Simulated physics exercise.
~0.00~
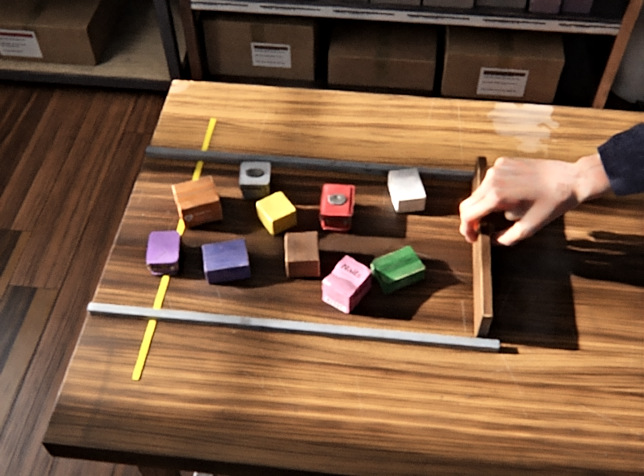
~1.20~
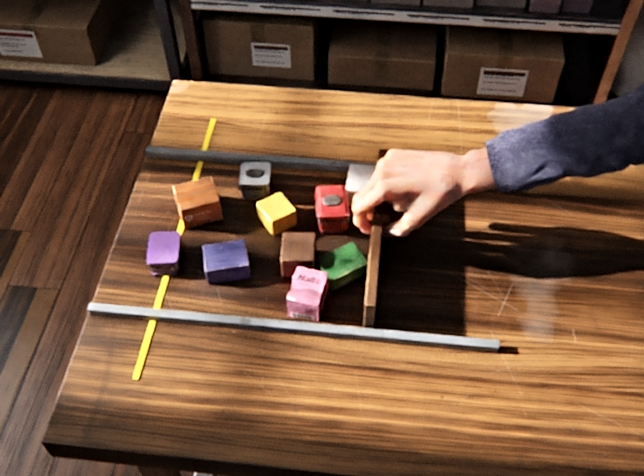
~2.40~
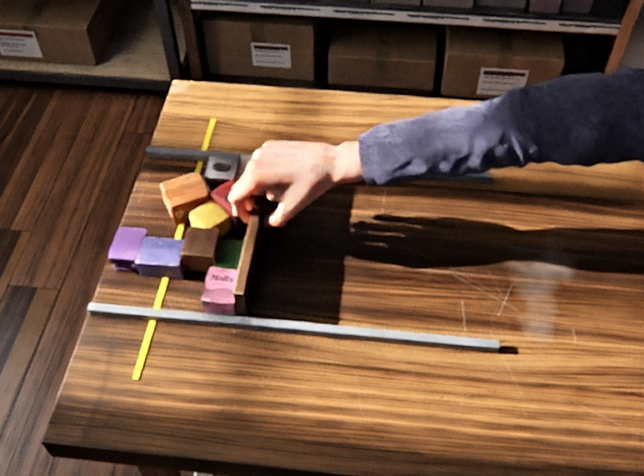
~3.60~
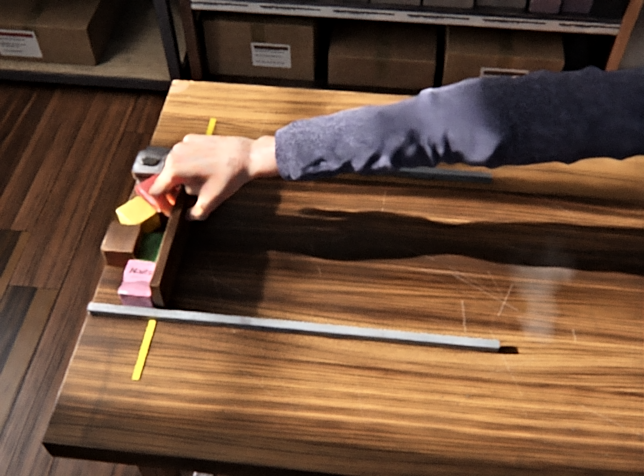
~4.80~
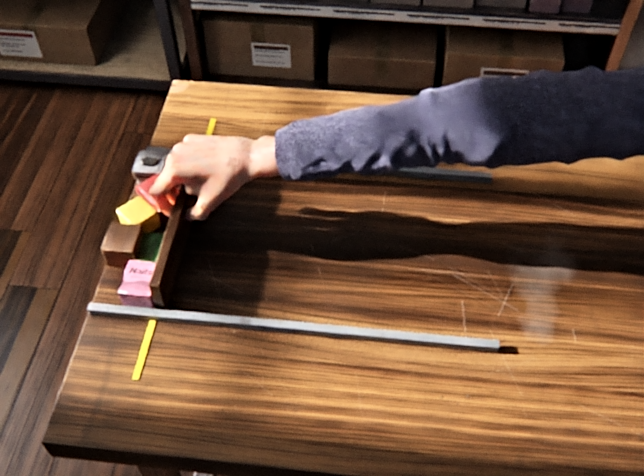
A hand reaching in from the right holds an upright wooden board on a striped wooden table, seen from above at an angle, with boxes shelved behind. Ahead of it, between two grey rails, lie small coloured blocks, with a strip of yellow tape crossing near the left edge. The hand pushes the board left, gathering the green, pink, red and white blocks. The blocks bunch together, and the purple, blue and orange ones are shoved past the tape. The board stops at the tape, with the purple, blue and orange blocks gone and the pink, green, brown and yellow ones crowded by the edge.
